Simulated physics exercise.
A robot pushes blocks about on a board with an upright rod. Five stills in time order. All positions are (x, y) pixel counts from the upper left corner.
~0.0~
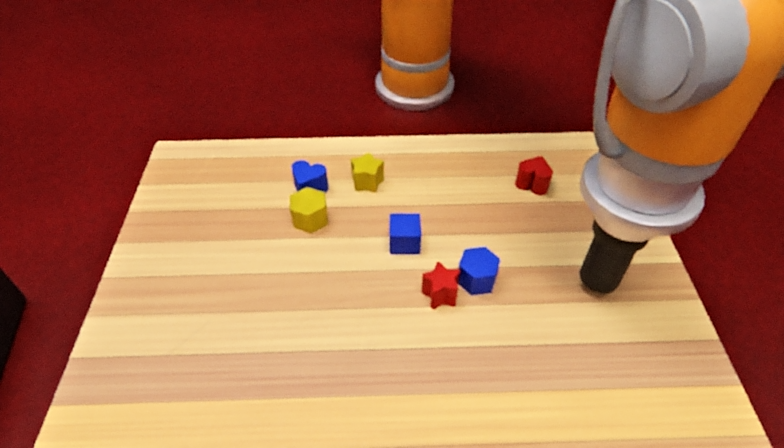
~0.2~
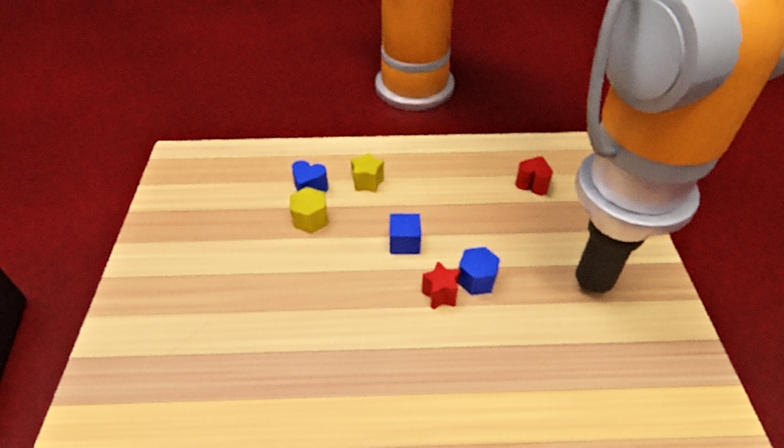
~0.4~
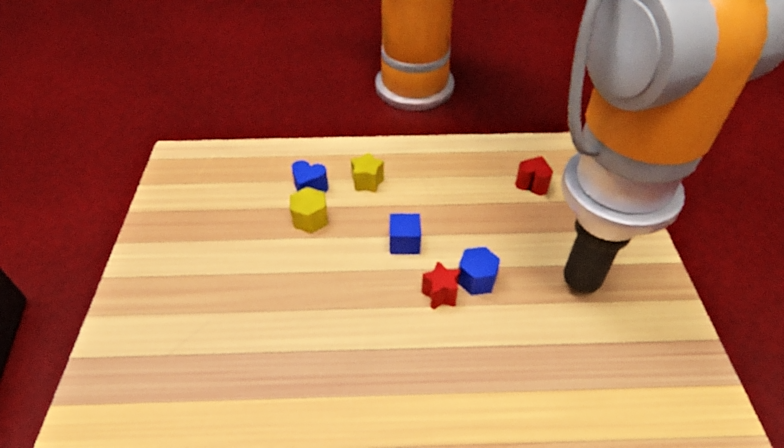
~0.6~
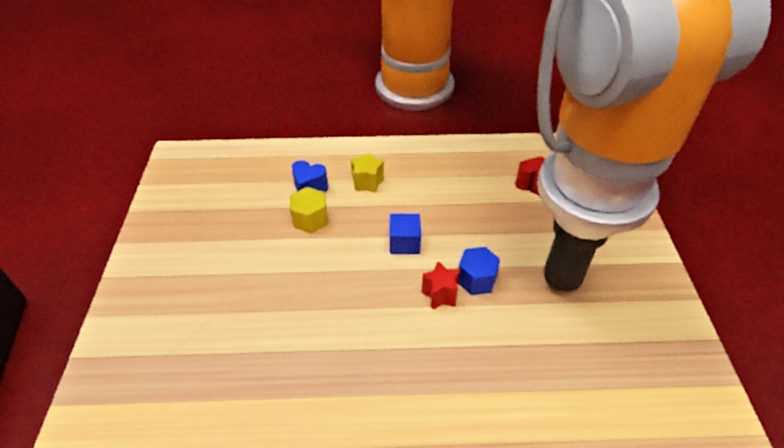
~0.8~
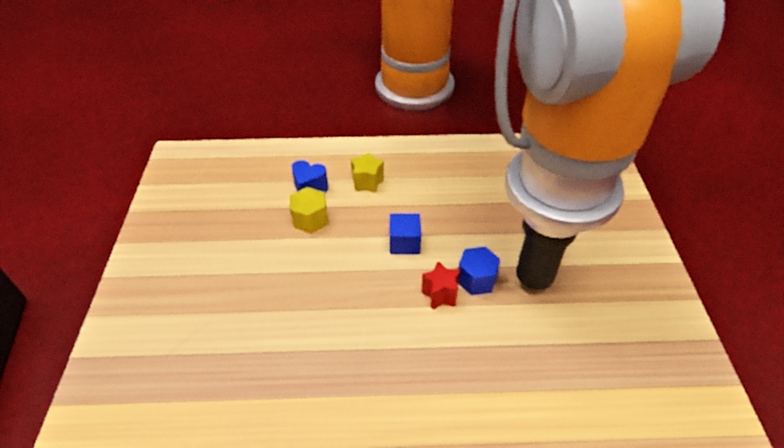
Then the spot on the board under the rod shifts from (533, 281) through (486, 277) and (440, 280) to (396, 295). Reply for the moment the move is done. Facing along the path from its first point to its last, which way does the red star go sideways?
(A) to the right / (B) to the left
I'll go with B - to the left.
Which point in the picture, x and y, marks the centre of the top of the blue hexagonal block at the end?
Answer: (364, 259).
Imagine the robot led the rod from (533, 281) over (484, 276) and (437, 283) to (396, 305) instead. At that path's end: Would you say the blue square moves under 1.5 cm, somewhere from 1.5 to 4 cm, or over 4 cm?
The answer will be the short band, under 1.5 cm.
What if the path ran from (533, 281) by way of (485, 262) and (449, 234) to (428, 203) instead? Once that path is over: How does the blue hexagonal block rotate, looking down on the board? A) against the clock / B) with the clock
It's A.
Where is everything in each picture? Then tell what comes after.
In the first picture, tip of the rod at (599, 278), middles of tops, blue square at (405, 224), red star at (442, 277), blue hexagonal block at (480, 261).
In the second picture, rod at (595, 277), nothing pushed.
In the third picture, rod at (583, 277), nothing pushed.
In the fourth picture, rod at (563, 276), nothing pushed.
In the fifth picture, rod at (535, 274), blue square at (405, 224), red star at (442, 277), blue hexagonal block at (480, 261).
The first path, step by step. One third of the way, rod at (486, 269); red star at (432, 282); blue hexagonal block at (450, 259), turned 25° anticlockwise.
Two thirds of the way, rod at (440, 273); red star at (419, 288), turned 40° anticlockwise; blue hexagonal block at (402, 260), turned 15° anticlockwise.
At the end, rod at (396, 288); blue square unmoved; red star at (397, 306), turned 100° anticlockwise; blue hexagonal block at (364, 259), turned 20° clockwise.
